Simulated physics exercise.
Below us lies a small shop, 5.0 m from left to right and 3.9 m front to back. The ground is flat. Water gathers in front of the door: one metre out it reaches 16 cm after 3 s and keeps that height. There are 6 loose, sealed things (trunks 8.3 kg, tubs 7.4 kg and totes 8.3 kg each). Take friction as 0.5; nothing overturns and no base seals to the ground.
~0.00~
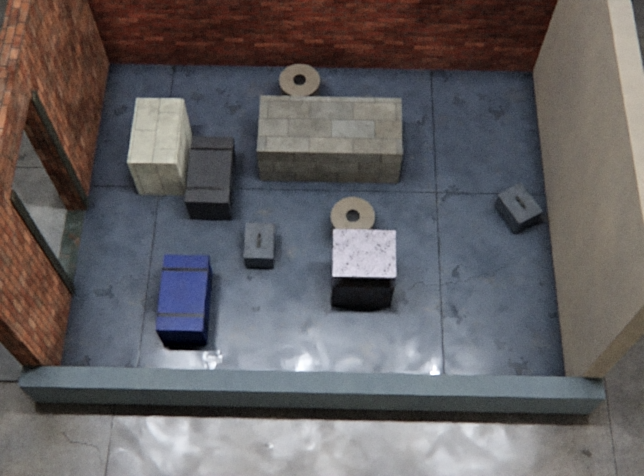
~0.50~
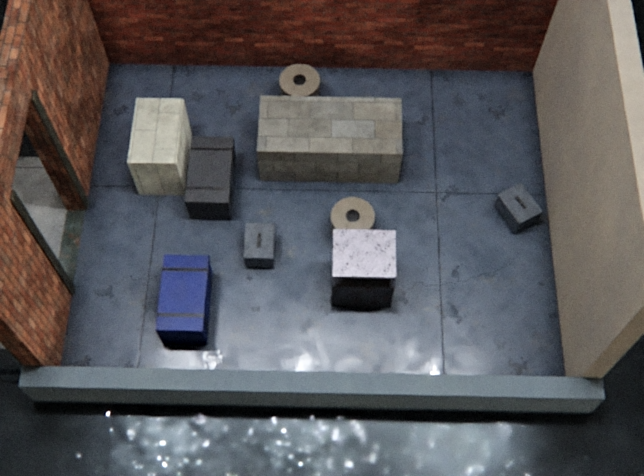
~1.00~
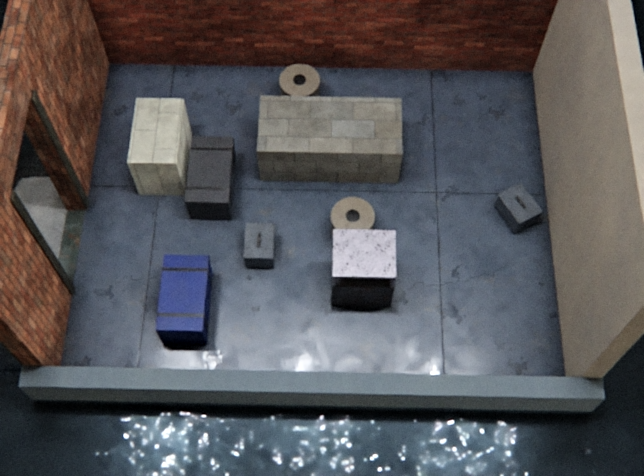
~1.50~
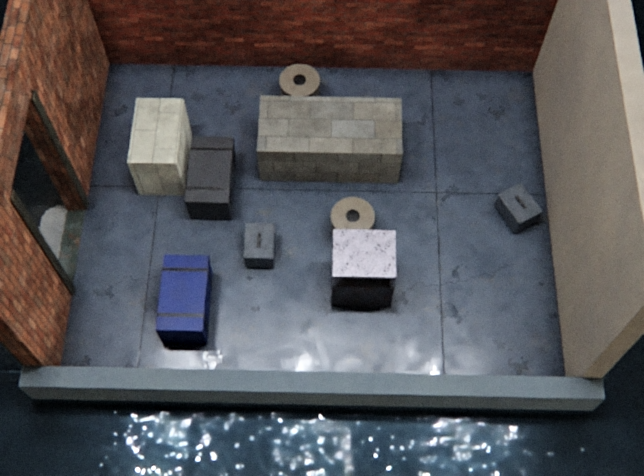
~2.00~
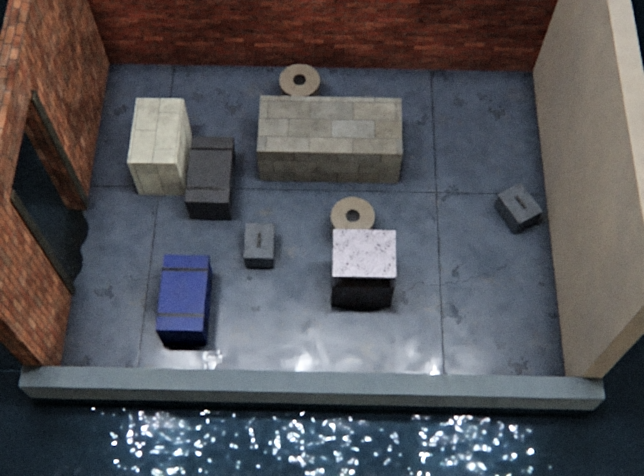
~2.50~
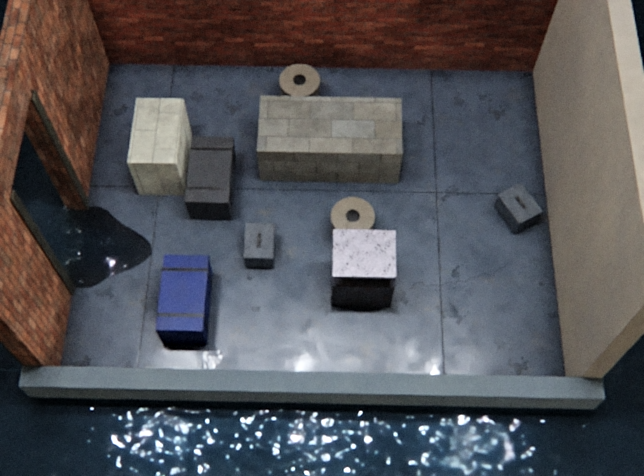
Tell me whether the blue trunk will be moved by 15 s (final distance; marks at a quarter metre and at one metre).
The blue trunk travels far.
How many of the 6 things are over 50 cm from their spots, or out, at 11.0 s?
I count 3.
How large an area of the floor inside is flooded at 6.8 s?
About 12 m2.
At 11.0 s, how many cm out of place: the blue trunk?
Roughly 300 cm by then.
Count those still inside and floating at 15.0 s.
At that moment 6.
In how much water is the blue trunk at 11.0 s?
Roughly 6 cm.
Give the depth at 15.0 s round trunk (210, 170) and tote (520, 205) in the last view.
Roughly 4 and 8 cm.
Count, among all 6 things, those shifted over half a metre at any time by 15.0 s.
That makes 5.
After 3.5 s the blue trunk is near (188, 293), 0.1 m from its start, aground; 0 afloat.
After 6.8 s the blue trunk is near (412, 338), 2.3 m from its start, afloat; 1 afloat.
After 11.0 s the blue trunk is near (487, 235), 3.1 m from its start, afloat; 3 afloat.
After 15.0 s the blue trunk is near (496, 106), 3.9 m from its start, afloat; 6 afloat.
